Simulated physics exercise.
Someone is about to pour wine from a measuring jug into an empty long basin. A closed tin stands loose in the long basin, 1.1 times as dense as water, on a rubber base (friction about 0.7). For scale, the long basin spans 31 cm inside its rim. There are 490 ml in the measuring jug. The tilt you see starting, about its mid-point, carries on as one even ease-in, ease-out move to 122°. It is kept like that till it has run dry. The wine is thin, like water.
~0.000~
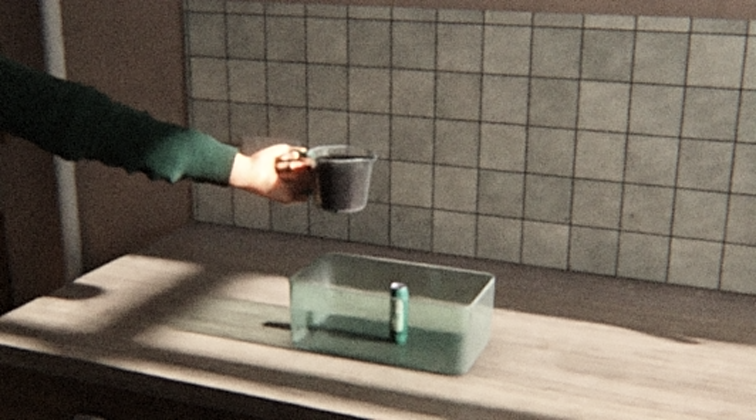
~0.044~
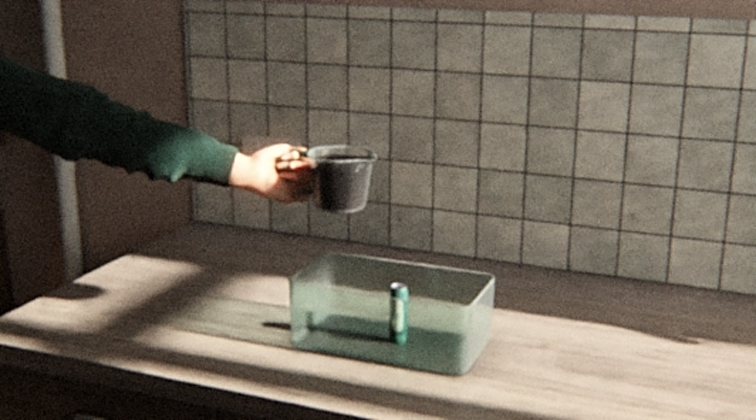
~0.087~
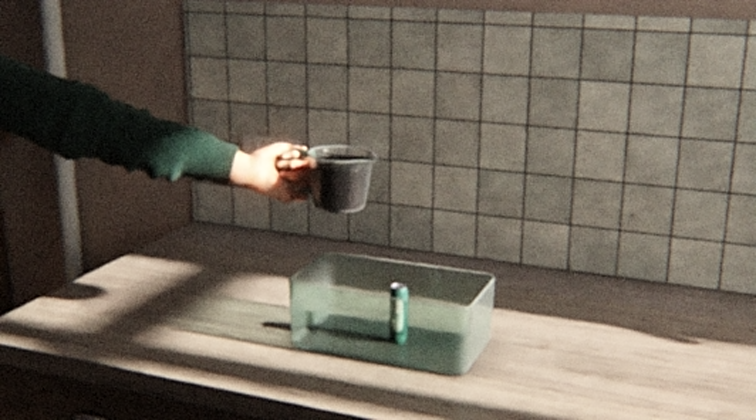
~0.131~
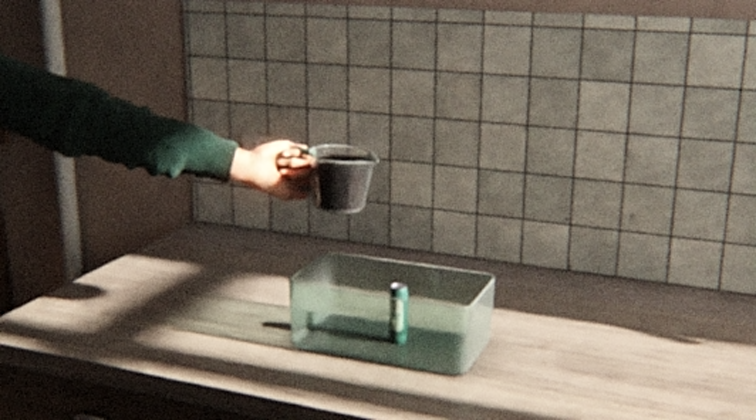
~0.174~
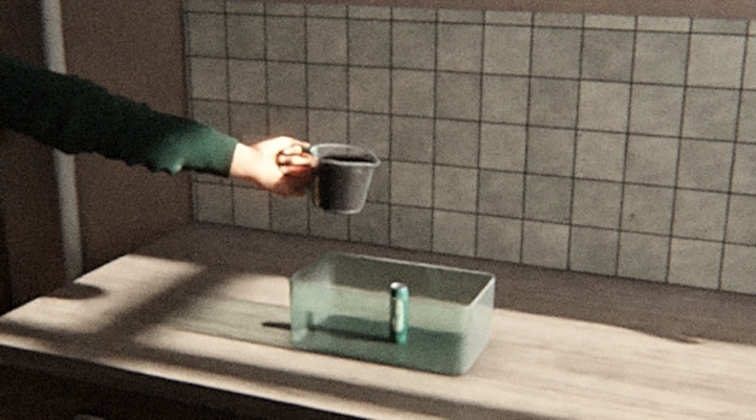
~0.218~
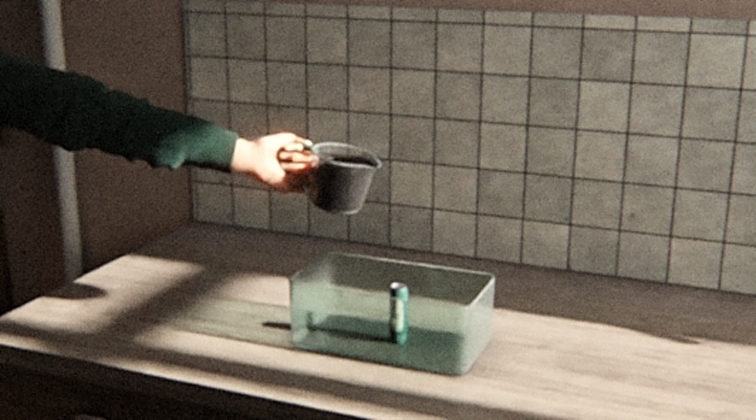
A hand in a dark green sleeve, reaching in from the left, holds a dark grey measuring jug almost still, then slowly tilts it slightly to the right. Below it, a small green and pale tin stands upright in a clear, greenish long basin on a wooden worktop. The fixed view looks slightly down towards a grey tiled wall, with sunlight and shadows crossing the wood.
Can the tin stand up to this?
It remains upright.
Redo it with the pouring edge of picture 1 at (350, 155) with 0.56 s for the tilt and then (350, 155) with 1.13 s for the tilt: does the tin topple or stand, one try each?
First it goes over; then it falls.
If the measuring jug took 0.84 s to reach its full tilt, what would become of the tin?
The tin remains upright.
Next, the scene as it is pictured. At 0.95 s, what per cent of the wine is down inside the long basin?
About 84 per cent.
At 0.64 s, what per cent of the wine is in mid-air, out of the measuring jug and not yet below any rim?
About 28 per cent.
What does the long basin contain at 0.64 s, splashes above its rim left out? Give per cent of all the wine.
About 12 per cent.
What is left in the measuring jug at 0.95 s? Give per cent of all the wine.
Near 4 in a hundred.
By 0.64 s the tilt is 74° and 61 per cent is still to pour; the tin stands where it began.
By 0.95 s the tilt is 115° and 4 per cent is still to pour; the tin stands where it began.
By 1.28 s the tilt is 122° and 0 per cent is still to pour; the tin stands where it began.
By 1.63 s the tilt is 122° and 0 per cent is still to pour; the tin stands where it began.
At rest the tin stands where it began.
